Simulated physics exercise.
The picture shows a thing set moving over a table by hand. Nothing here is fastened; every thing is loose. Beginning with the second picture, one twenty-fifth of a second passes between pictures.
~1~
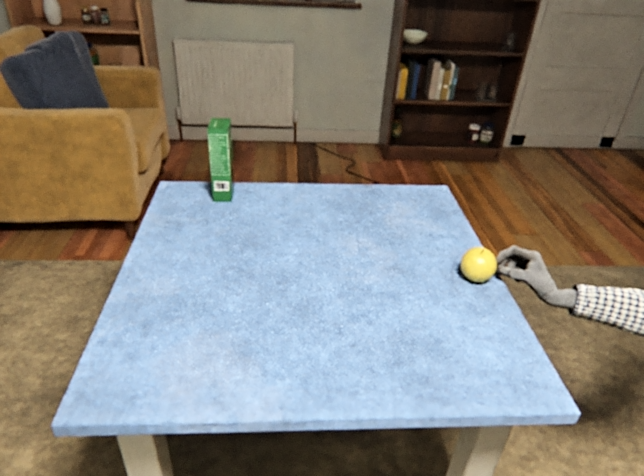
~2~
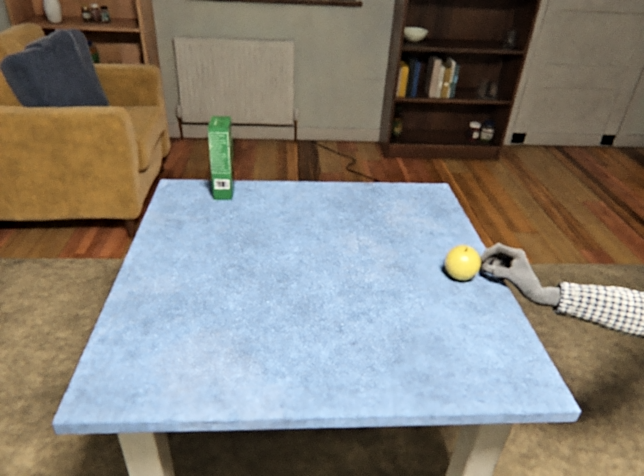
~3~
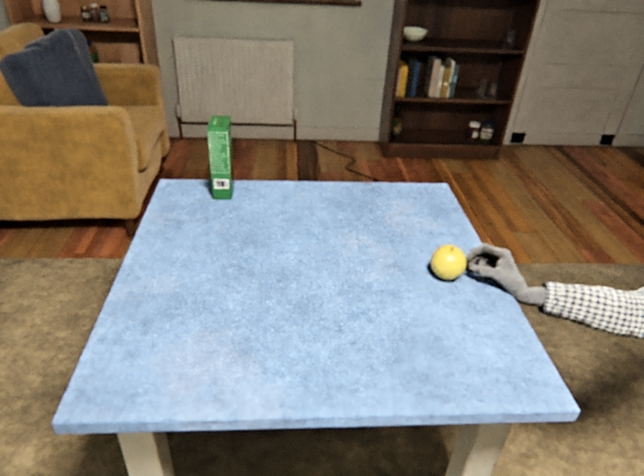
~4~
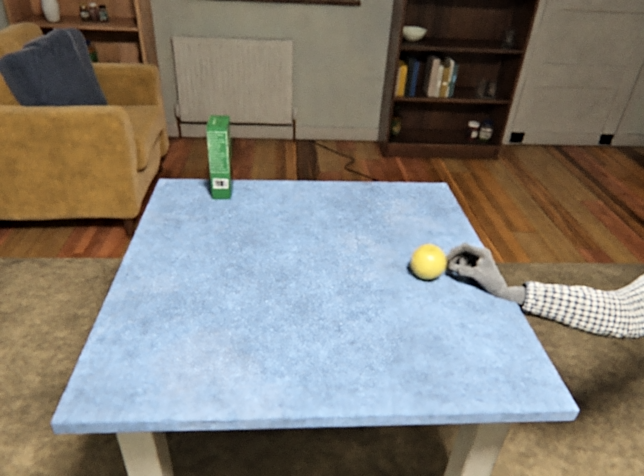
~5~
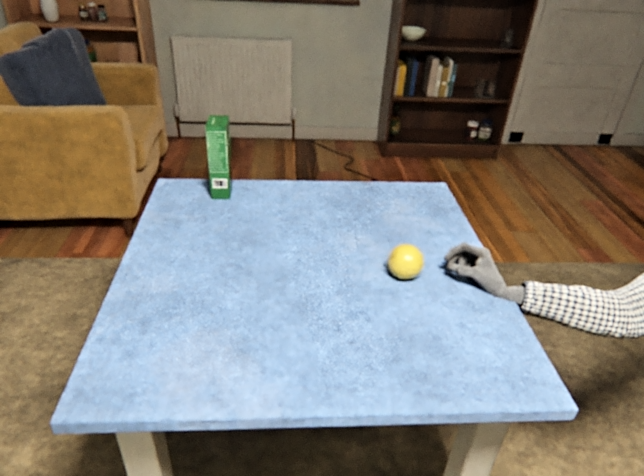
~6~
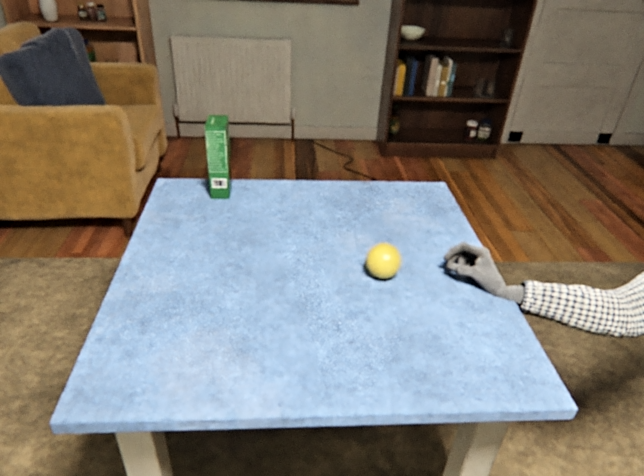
In a living room with a wooden floor, a light blue table is seen from slightly above, with a mustard armchair behind it at left and a dark bookcase at right. A slim green box stands near the table's far left edge, and a grey hand in a checked sleeve holds a yellow apple at the right edge. The hand pushes the apple leftward, then stays back while the apple rolls further left alone.
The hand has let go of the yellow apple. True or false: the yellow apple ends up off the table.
True.
Then, 0.40 s on from there, yellow apple shifted well along near (168, 261).
Then, 0.80 s on from there, yellow apple now off the table.
In the end, off the table, yellow apple.
